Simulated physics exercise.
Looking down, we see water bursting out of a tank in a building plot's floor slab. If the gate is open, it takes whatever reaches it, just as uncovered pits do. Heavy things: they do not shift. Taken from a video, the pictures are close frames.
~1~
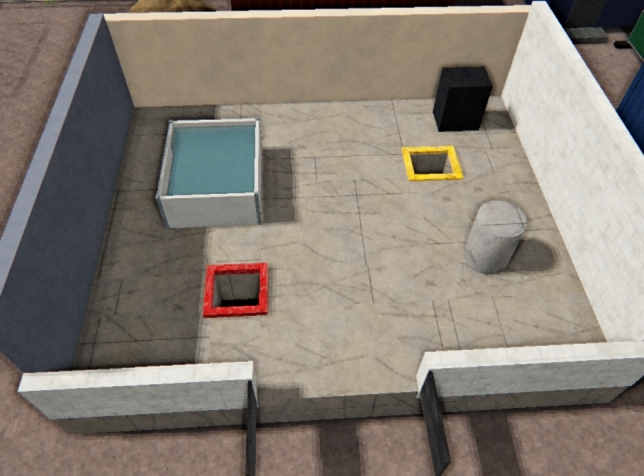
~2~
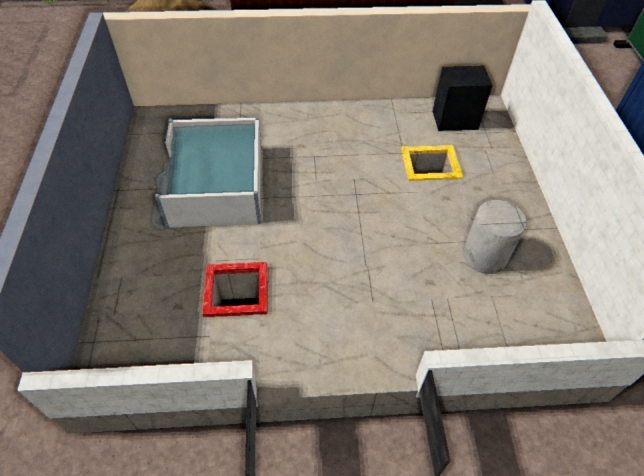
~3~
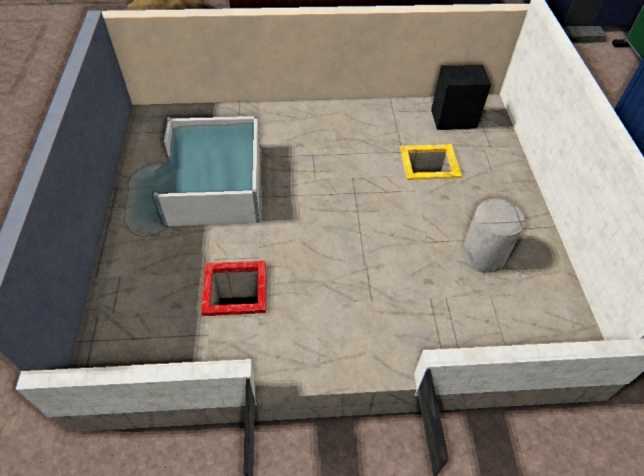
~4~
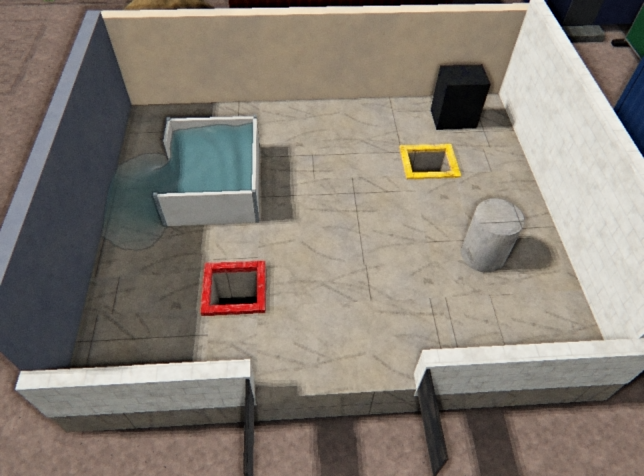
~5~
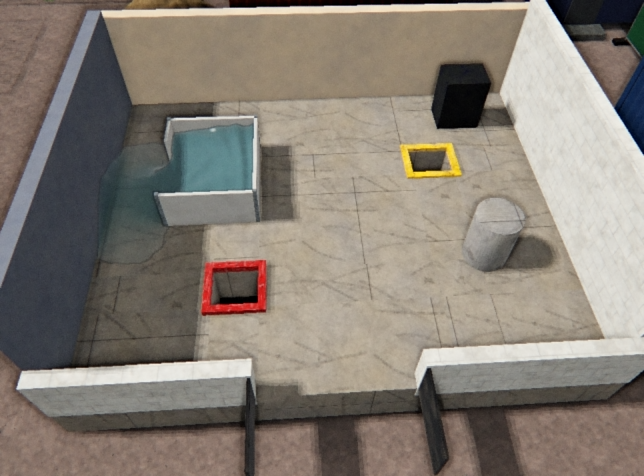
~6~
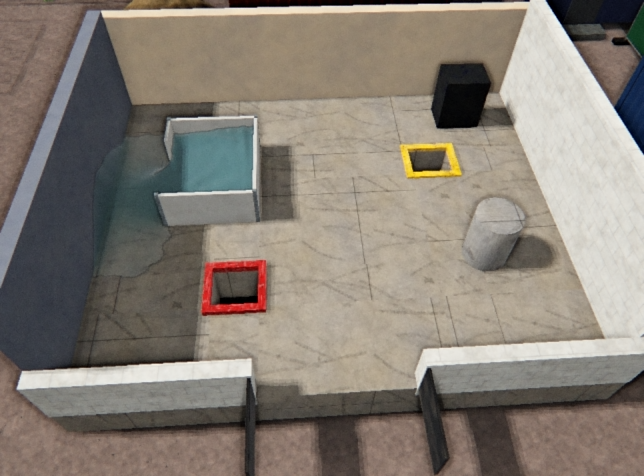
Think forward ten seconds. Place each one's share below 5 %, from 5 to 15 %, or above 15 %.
The gate ends up mid-range - five to fifteen per cent; the red pit ends up low - beneath five per cent; the yellow pit ends up low - beneath five per cent.
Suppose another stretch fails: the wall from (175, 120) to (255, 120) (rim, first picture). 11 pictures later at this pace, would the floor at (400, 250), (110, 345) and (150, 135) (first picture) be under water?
First point spared, second point spared, third point swamped.
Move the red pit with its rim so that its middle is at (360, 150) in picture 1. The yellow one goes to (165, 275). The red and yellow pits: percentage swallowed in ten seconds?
Red share 0%, yellow share 6%.
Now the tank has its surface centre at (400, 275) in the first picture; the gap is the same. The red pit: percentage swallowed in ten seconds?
Share in the red pit - 15 in a hundred.
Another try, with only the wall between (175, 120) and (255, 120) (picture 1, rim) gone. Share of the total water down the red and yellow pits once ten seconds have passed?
Red about 0 %, yellow about 6 %.
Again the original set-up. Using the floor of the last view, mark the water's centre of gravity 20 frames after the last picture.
(186, 214).
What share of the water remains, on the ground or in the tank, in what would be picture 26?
The share not yet gone is roughly 100 percent.
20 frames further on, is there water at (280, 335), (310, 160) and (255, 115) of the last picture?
One after the other: Flooded, no water, awash.
A moment on, water covers 15 % of the floor; the gate 0 %, the red pit 0 %, the yellow pit 0 %.
Next, water covers 25 % of the floor; the gate 0 %, the red pit 0 %, the yellow pit 0 %.
Then, water covers 40 % of the floor; the gate 1 %, the red pit 0 %, the yellow pit 0 %.
Later, water covers 75 % of the floor; the gate 4 %, the red pit 0 %, the yellow pit 0 %.
In the end, water covers 90 % of the floor; the gate 10 %, the red pit 0 %, the yellow pit 1 %.
